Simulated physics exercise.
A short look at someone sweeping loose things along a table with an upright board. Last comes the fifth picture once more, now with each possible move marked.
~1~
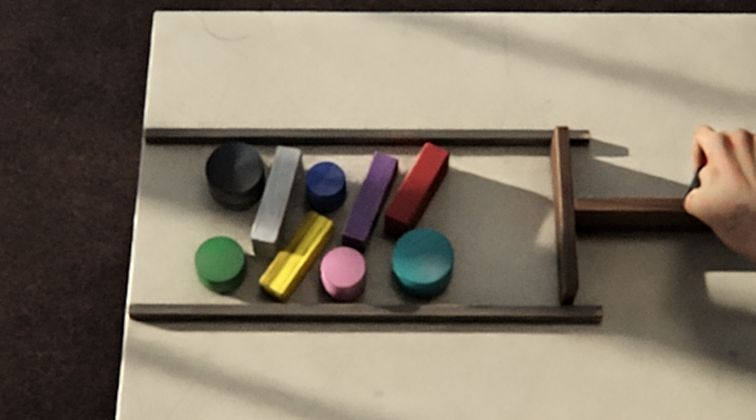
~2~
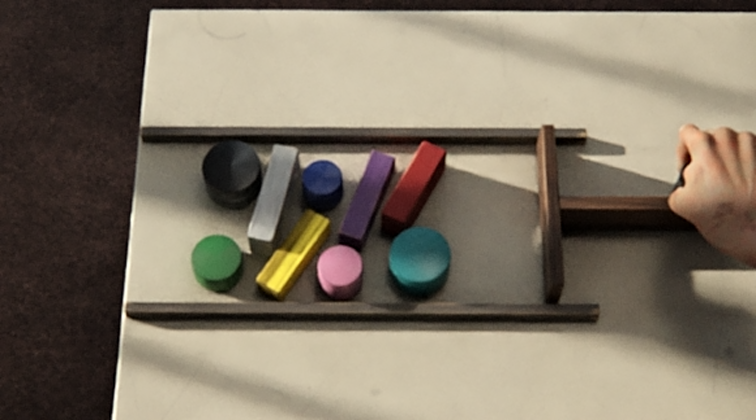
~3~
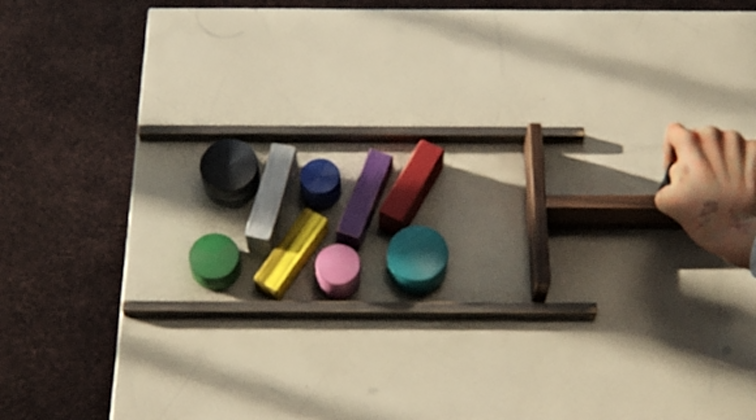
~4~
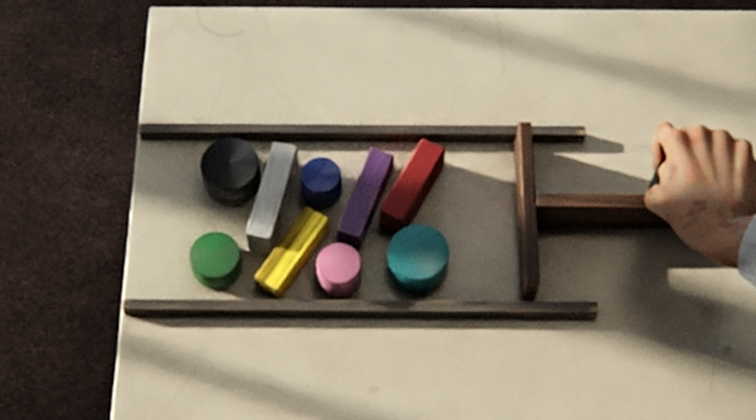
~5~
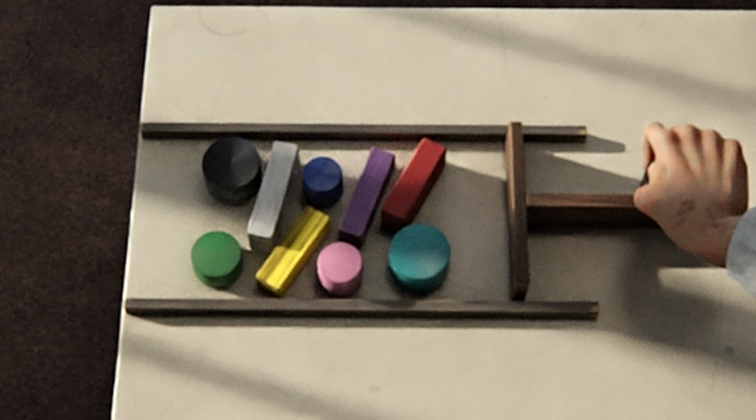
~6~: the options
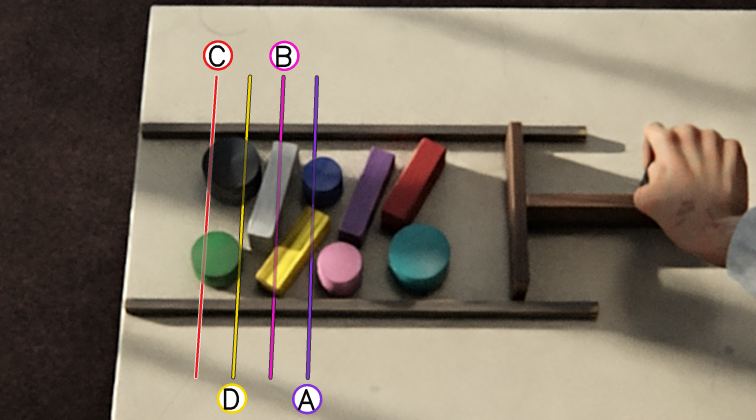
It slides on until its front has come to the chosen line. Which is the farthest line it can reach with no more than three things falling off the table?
As far as mark D.
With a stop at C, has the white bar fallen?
By then, yes.
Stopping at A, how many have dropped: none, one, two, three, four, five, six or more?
The count is none.
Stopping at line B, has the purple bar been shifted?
By then, yes.
On the marked copy, A at (313, 219); B at (277, 219); C at (207, 219); D at (242, 219).
Taking D. A third of the way, board (420, 198); pink tin (331, 271); turquoise tin (382, 259).
Two thirds of the way, board (320, 198); black tin (167, 161); green tin (171, 249).
When it is over, board (245, 197); black tin over the edge; green tin over the edge; two fallen.
As for the rest, A is within the limit but short; B is within the limit but short; C drops four.
